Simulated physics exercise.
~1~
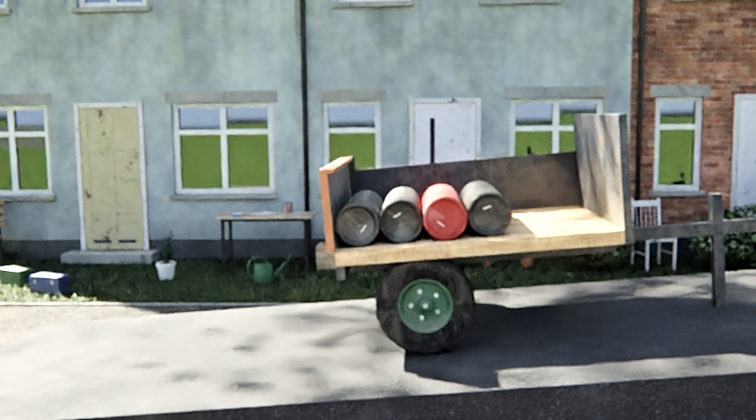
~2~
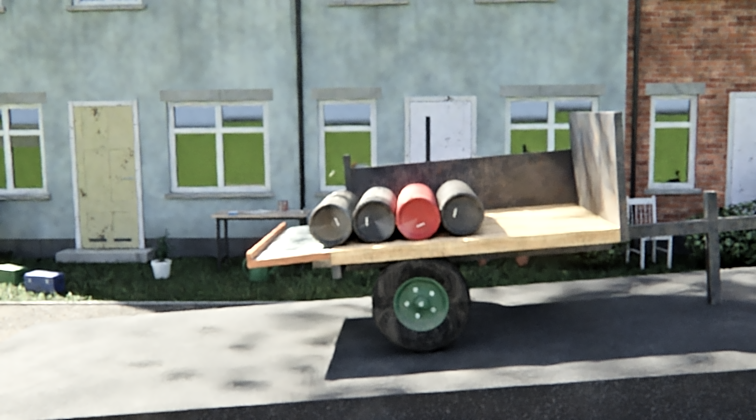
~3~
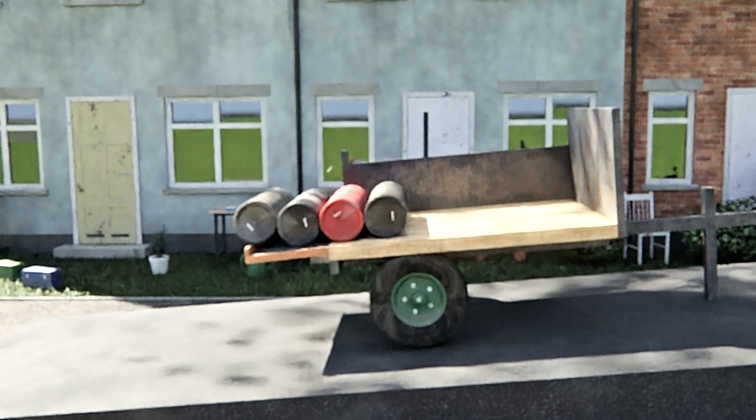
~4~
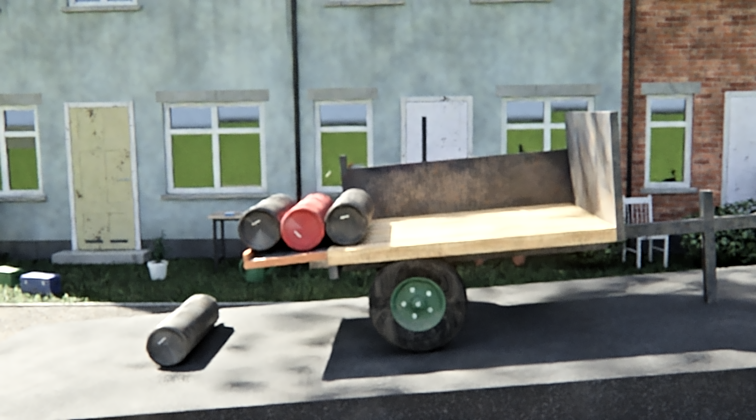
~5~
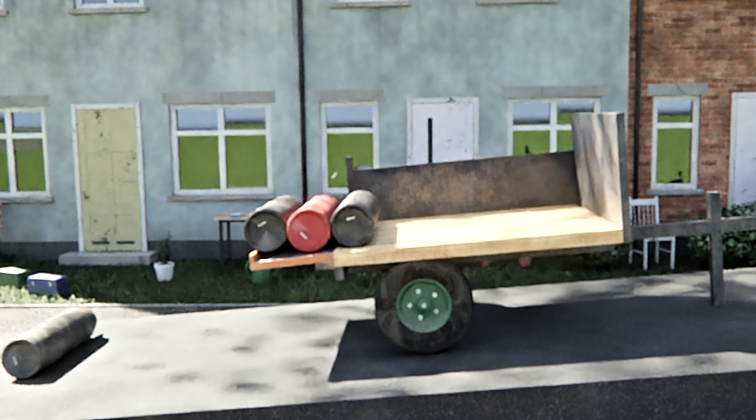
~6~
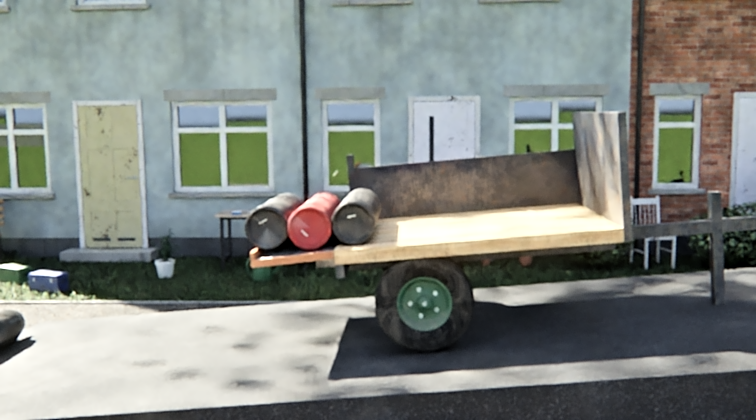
The tailgate of a parked trailer drops open on the left, and three dark cylinders and a red one roll left onto it. The leading dark cylinder falls to the road and rolls almost out of view, while the red one rests on the gate between the remaining two.
